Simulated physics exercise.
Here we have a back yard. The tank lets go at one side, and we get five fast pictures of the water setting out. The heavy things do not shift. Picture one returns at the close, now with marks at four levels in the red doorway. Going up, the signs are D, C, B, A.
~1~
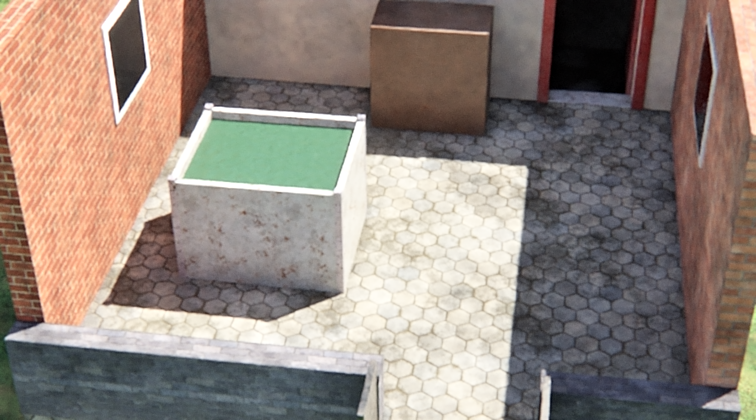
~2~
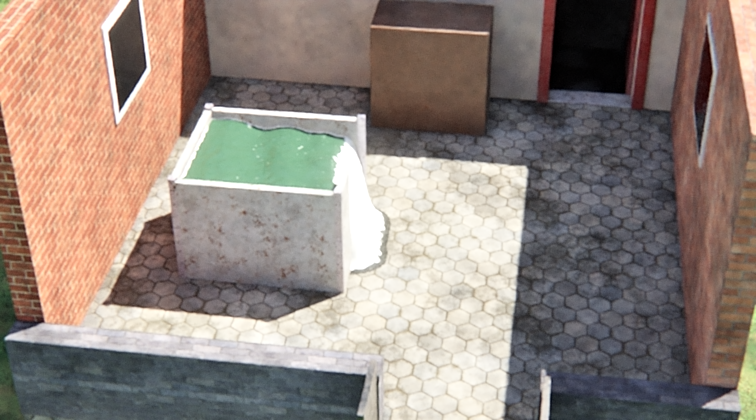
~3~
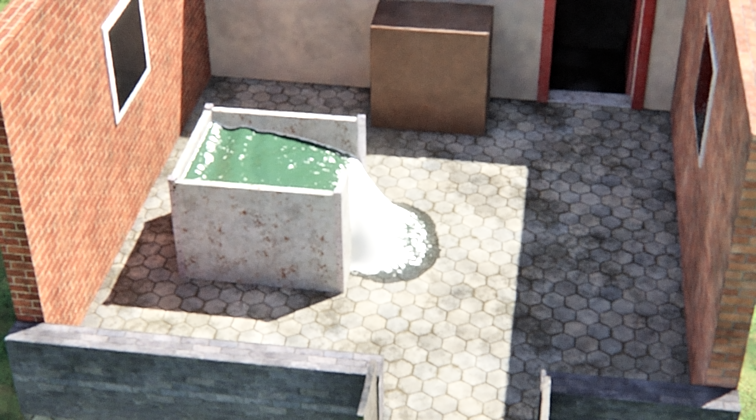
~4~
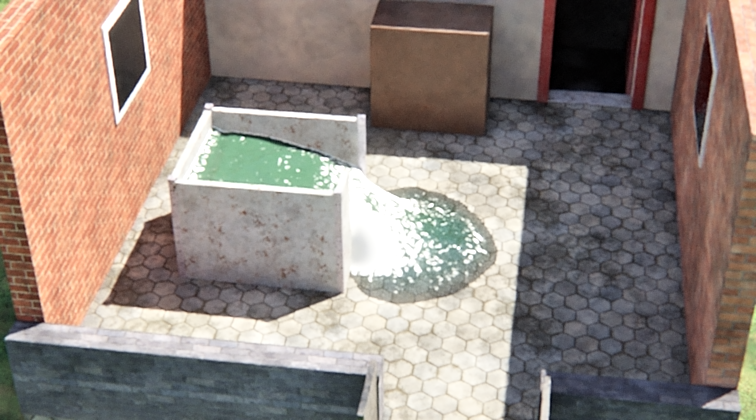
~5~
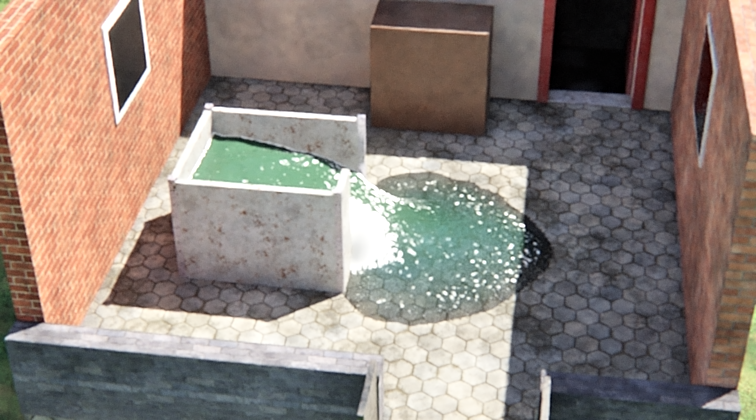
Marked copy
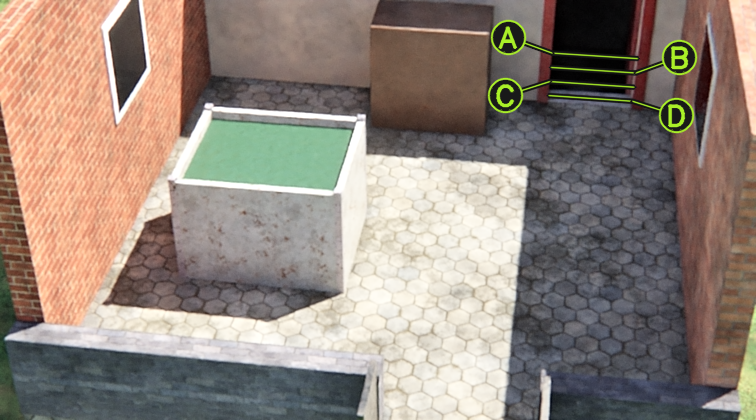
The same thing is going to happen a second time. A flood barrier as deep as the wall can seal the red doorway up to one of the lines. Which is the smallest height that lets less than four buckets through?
Take C.
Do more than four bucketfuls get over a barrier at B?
No, that is safe.
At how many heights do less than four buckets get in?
Three of the four.
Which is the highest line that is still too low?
That is line D.
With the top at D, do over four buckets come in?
Yes.
On the marked copy, A at (594, 55); B at (593, 70); C at (591, 84); D at (590, 98); from the bottom up D, C, B, A.
With A, nothing gets over.
With B, nothing gets over.
With C, a splash gets over, under a bucket.
With D, about 12 bucketfuls get in.
